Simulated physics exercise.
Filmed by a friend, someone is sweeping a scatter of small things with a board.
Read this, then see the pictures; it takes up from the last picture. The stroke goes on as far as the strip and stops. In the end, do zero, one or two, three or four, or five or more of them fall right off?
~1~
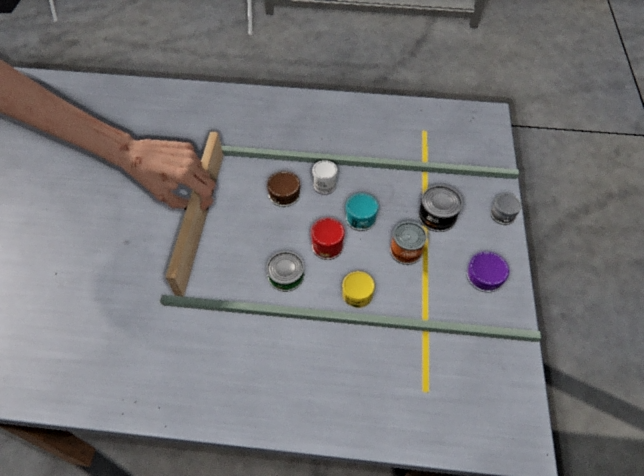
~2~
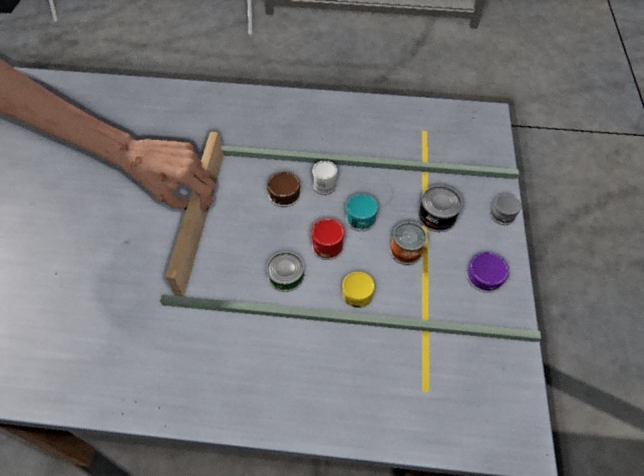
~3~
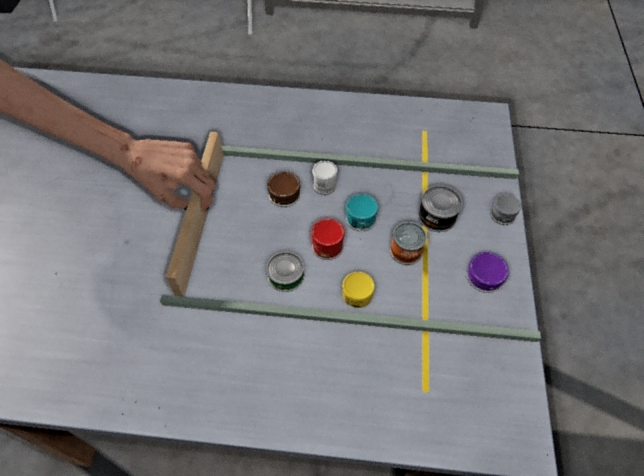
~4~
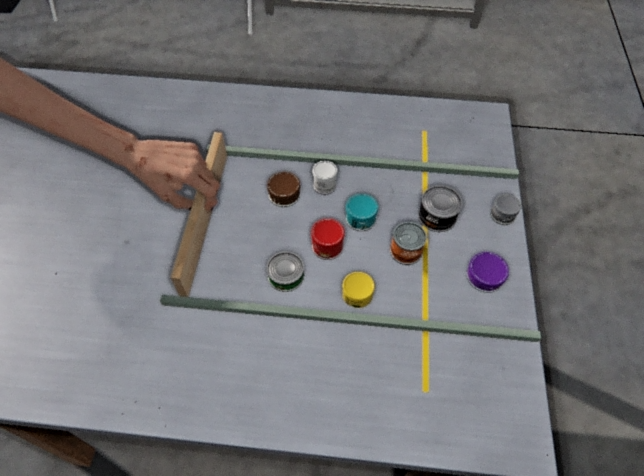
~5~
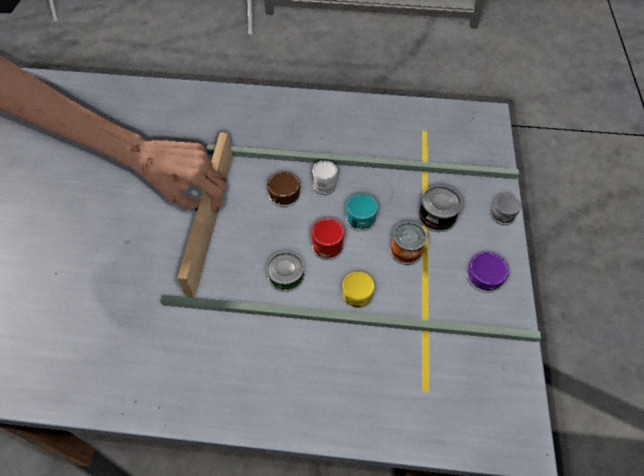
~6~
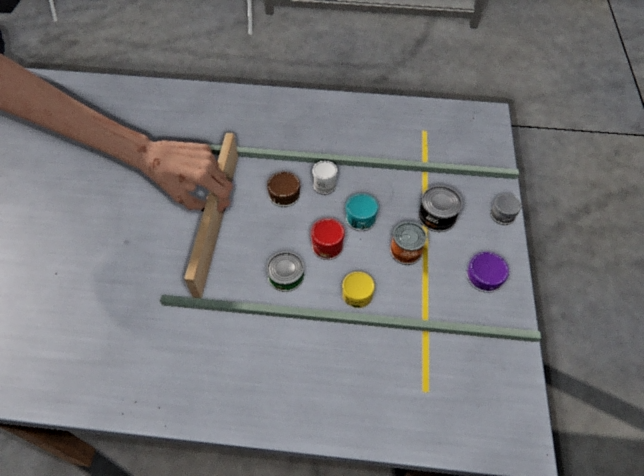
The number of pieces cleared off the edge is going to be nothing.
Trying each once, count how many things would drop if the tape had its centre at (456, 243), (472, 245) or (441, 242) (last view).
Result per try: 1; 1; 0.
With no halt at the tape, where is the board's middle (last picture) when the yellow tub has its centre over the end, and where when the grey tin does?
Approx. (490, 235) / approx. (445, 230) for the other.
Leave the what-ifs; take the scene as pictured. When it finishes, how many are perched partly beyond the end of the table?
The number overhanging is 0.
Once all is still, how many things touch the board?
In total, 4.
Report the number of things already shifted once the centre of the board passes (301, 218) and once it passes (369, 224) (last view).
The first number is 3, the next one 7.
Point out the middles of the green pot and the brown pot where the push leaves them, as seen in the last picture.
Near (445, 285) and (442, 202).
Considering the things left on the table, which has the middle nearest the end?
Grey tin ends nearest.
Soon after, none off yet; grey tin at rest near (505, 210); purple tin at rest near (487, 272); black tin at rest near (440, 209).
In the end, the number that fall off is zero.
